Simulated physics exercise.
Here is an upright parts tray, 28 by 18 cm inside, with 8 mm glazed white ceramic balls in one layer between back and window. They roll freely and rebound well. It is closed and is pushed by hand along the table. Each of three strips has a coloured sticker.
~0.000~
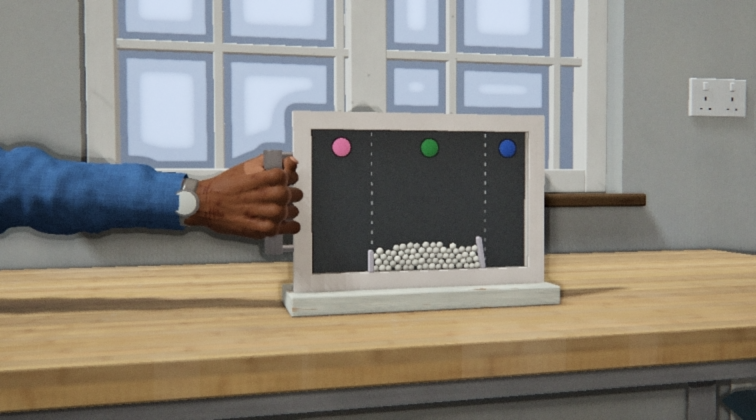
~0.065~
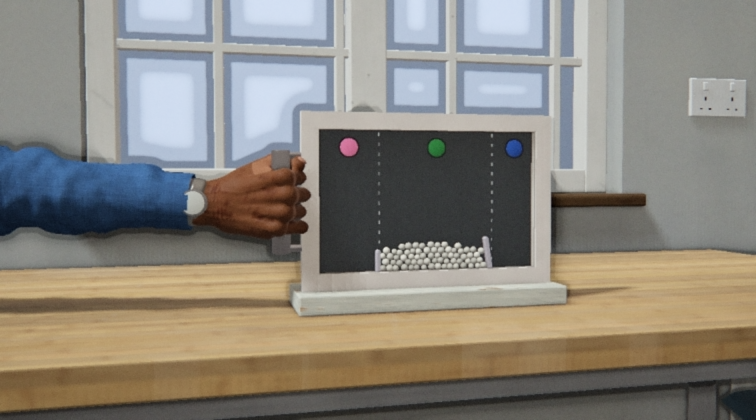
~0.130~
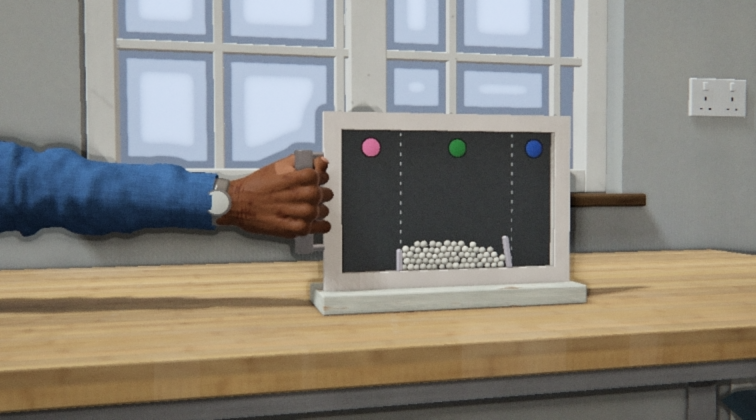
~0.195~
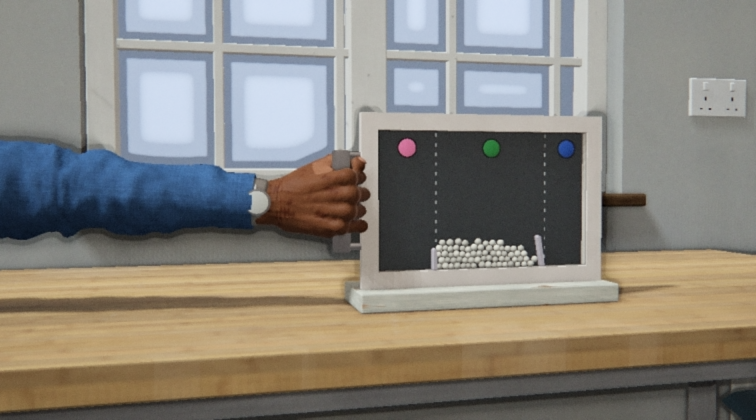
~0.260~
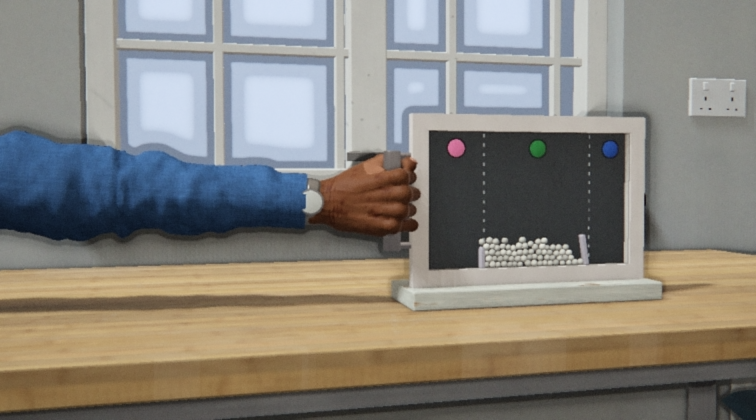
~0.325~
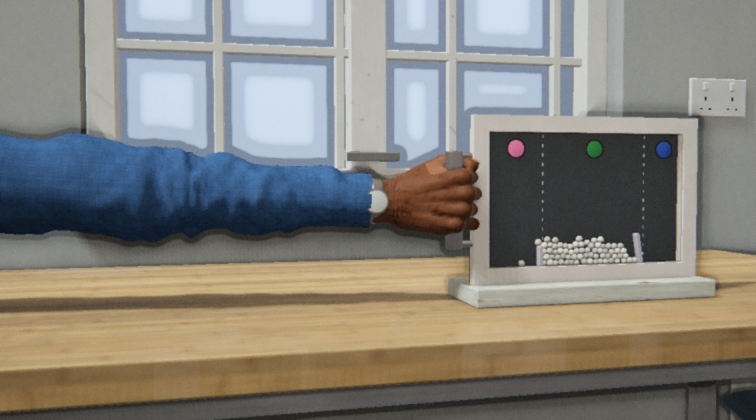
On a wooden worktop by a window, a hand in a blue sleeve grips a framed dark panel with pink, green and blue dots and a low heap of white balls. The arm pushes it steadily right while the heap shifts leftward, and one ball lies outside the left divider.
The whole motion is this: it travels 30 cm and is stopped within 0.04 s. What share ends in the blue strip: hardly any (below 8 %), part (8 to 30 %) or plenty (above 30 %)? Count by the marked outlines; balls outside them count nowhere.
Blue part.
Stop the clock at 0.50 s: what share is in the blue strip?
About 5 per cent.
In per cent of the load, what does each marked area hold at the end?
Pink strip: 5; blue strip: 15; green strip: 85.
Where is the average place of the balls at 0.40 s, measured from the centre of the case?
Some 1 cm right and 7 cm below.
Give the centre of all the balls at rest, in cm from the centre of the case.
Some 3 cm right and 7 cm below.
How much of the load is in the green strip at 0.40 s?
Roughly 95 per cent.
By 0.40 s, it is 30 cm to the right; the balls' middle is 1 cm right of and 7 cm below the centre; pink 5 %, green 95 %.
By 0.50 s, it is 30 cm to the right; the balls' middle is 3 cm right of and 6 cm below the centre; pink 5 %, blue 5 %, green 95 %.
By 0.65 s, it is 30 cm to the right; the balls' middle is 3 cm right of and 7 cm below the centre; pink 5 %, blue 15 %, green 85 %.
Settled by 1.4 s, it is 30 cm to the right; pink 5 %, blue 15 %, green 85 %.
